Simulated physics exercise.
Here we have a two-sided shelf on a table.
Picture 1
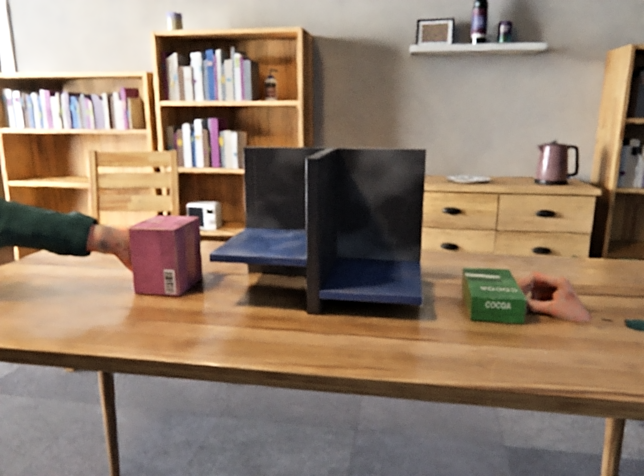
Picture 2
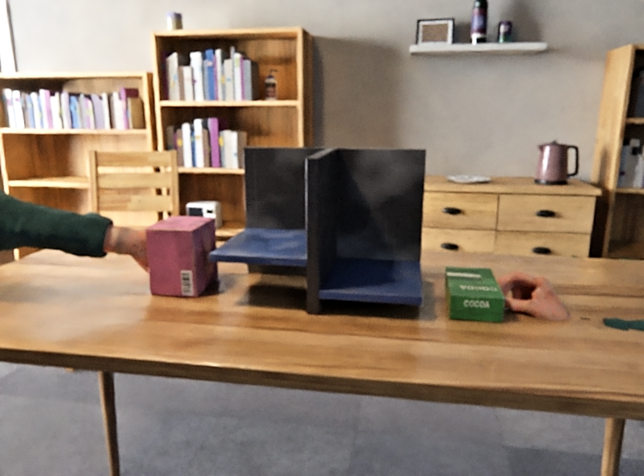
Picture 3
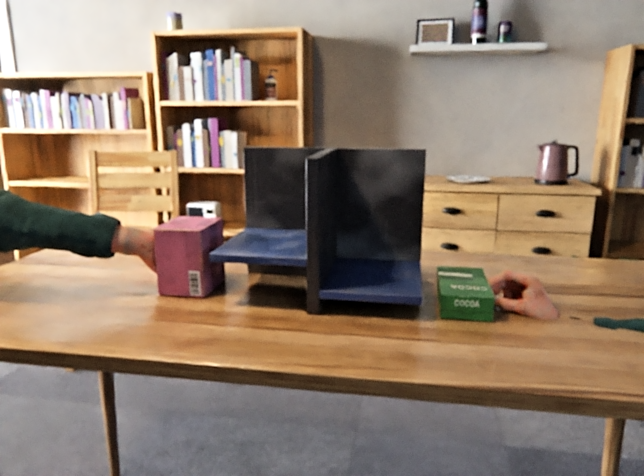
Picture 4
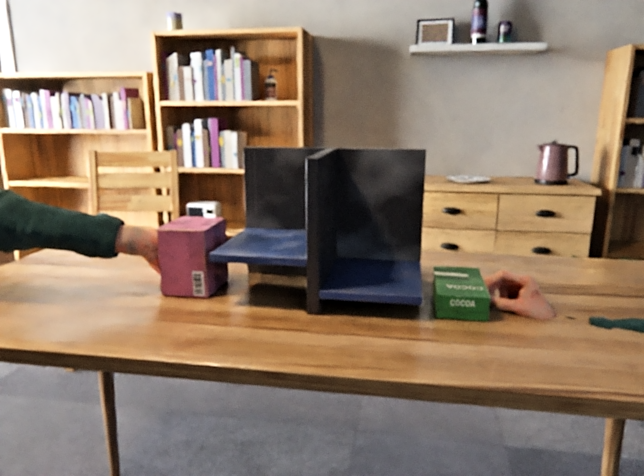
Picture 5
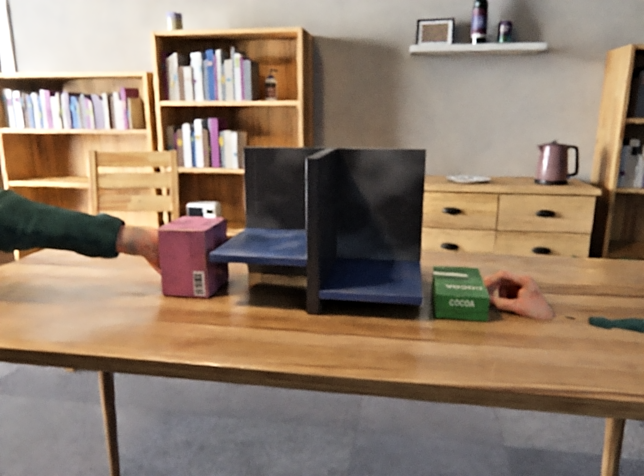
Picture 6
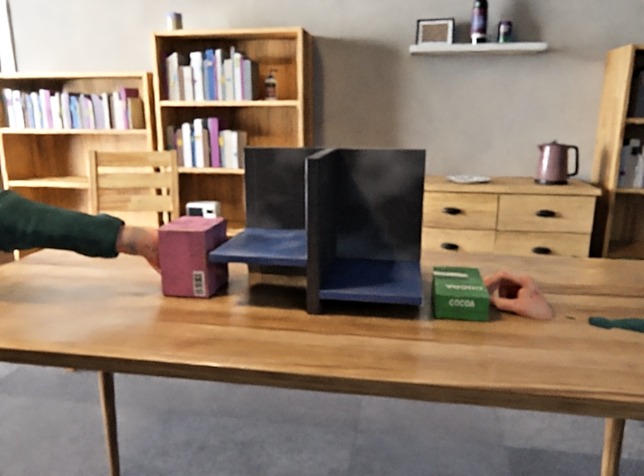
Two hands slide a pink box and a green packet inward toward a two-sided shelf.
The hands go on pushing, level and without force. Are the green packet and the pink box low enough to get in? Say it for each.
In the end the green packet catches on the edge and the pink box catches on the edge.
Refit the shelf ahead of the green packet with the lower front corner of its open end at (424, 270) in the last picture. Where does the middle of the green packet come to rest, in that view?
About (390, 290).
Then, 0.22 s later than the last frame, green packet sliding up to the opening near (451, 291); pink box sliding up to the opening near (202, 256).
When it is over, the green packet is too tall, near (446, 291); the pink box is too tall, near (206, 256).
